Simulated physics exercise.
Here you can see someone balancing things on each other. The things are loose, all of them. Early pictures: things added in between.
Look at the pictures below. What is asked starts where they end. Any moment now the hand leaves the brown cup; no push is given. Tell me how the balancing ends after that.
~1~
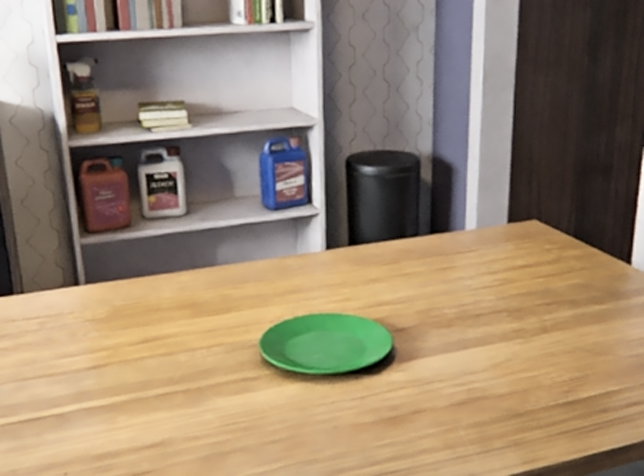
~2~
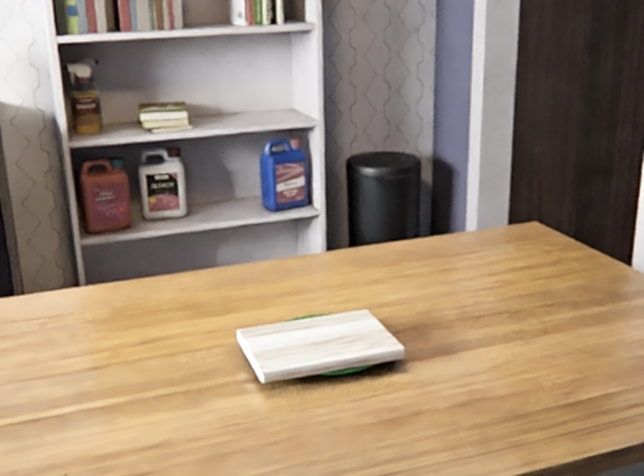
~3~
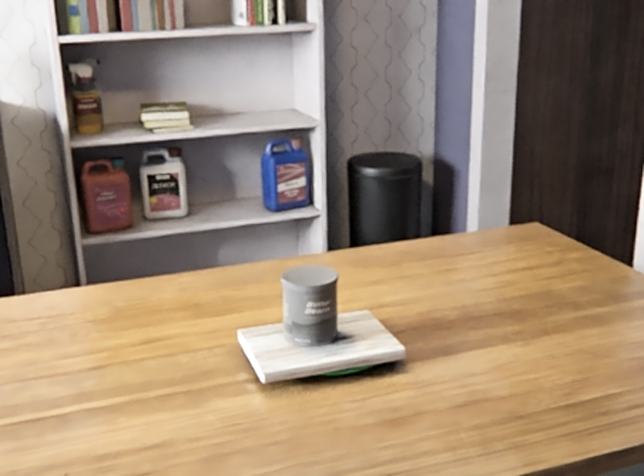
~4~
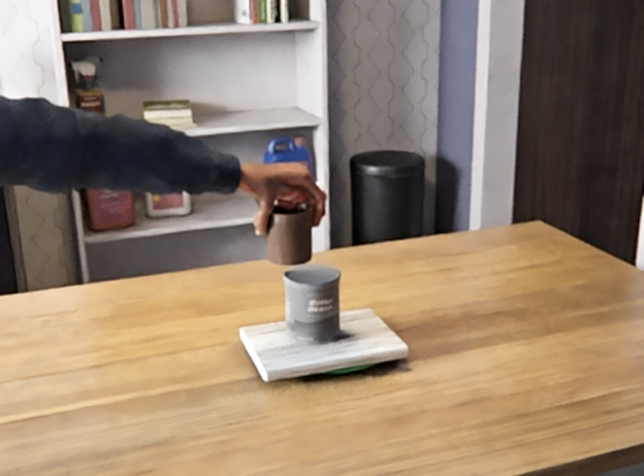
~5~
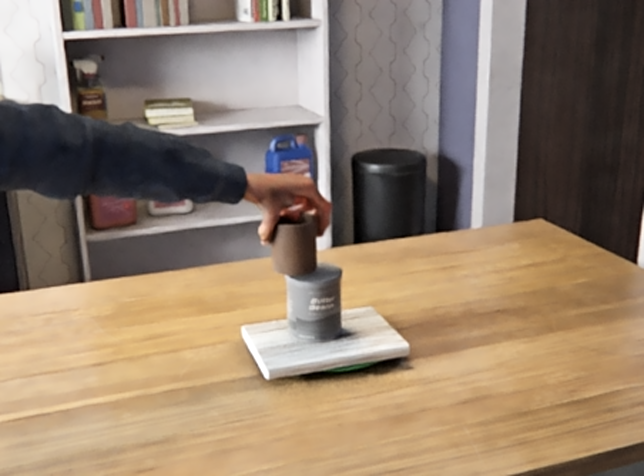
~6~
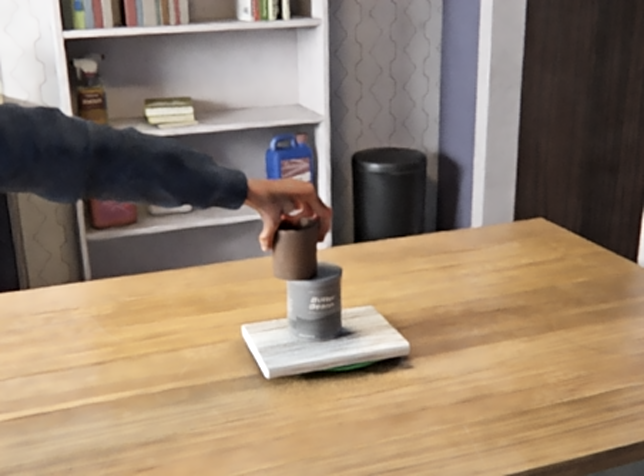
It ends with everything still upright.
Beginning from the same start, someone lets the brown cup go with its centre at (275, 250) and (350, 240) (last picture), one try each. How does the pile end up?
Try one: It topples; try two: It topples.
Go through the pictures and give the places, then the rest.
In the first picture, the last thing is not in view yet.
In the second picture, the last thing is not in view yet.
In the third picture, the last thing is not in view yet; grey pot (310, 305).
The fourth picture shows coming down; brown cup (289, 233); white board (322, 342).
The fifth picture shows coming down; brown cup (294, 243).
The sixth picture shows in place under the hand; brown cup (295, 249); grey pot (315, 301).
Then, 0.20 s after the last picture, nothing has stirred.
Then, 0.40 s after the last picture, brown cup resting near (295, 249).
At rest, all 4 in place. Seen from the same camera at the end, brown cup near (295, 249). The pile stays up.
